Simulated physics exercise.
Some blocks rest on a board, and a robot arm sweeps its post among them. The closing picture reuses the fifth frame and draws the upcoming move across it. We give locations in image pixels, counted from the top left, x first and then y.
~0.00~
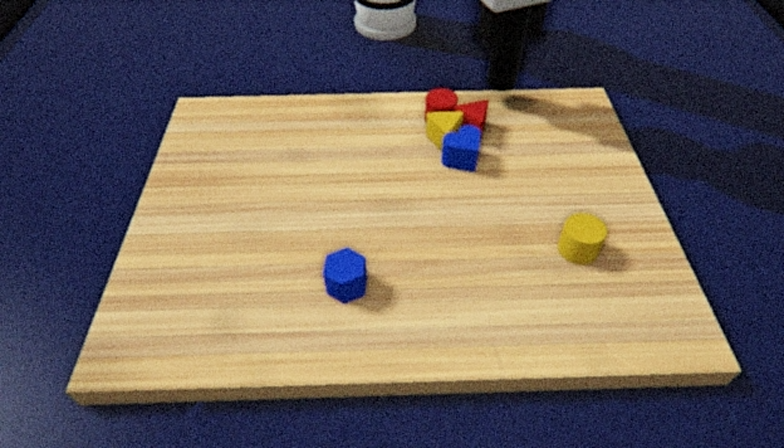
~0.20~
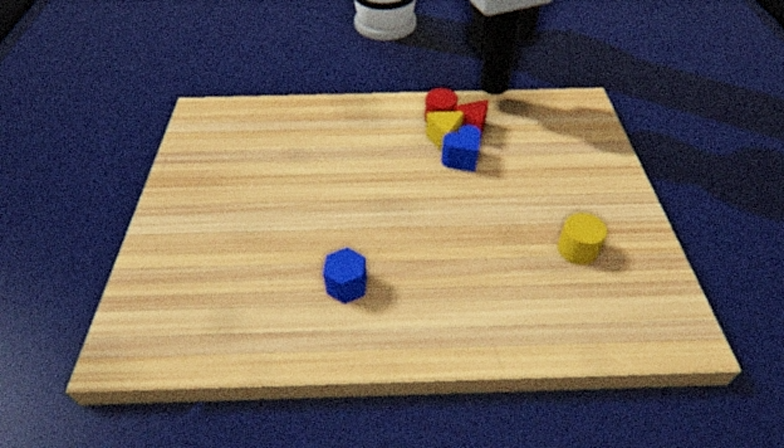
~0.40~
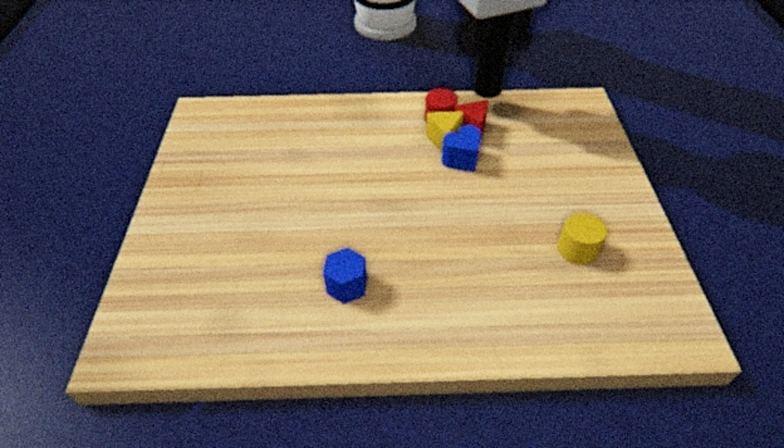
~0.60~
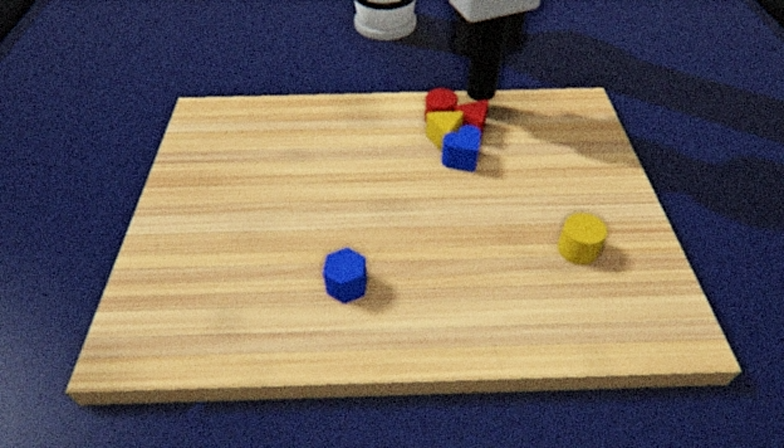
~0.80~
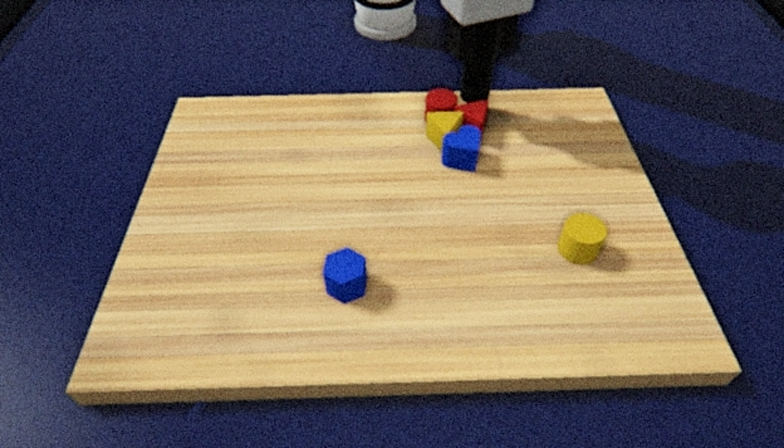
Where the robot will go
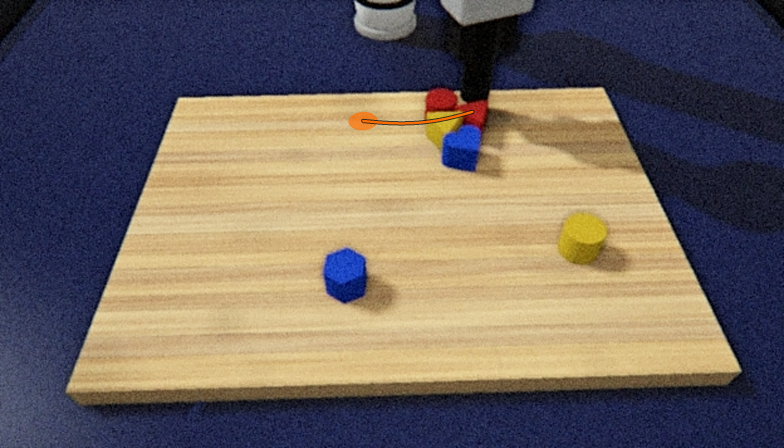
At the start, a robot arm's dark post stands at the far edge of a wooden board, just right of a cluster of red, yellow and blue blocks. The post slides left in small steps until it is right behind the red triangular piece, while all the blocks stay still.
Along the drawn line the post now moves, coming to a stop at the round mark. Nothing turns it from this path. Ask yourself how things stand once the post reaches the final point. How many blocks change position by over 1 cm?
This push will displace one block.
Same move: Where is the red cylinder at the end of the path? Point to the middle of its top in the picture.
The red cylinder ends near (346, 116).
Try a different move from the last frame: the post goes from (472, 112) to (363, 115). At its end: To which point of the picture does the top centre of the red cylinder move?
(386, 112)
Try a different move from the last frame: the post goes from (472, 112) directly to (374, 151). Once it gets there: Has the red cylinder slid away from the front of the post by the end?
The answer is yes.
The line goes from (472, 112) via (438, 120) and (401, 123), ending at (363, 121).
What follows on the original path. One third of the way, post at (439, 105); red cylinder at (410, 104).
Two thirds of the way, post at (400, 108); red cylinder at (372, 111).
At the end, post at (362, 106); red cylinder at (346, 116); red triangular piece unmoved.
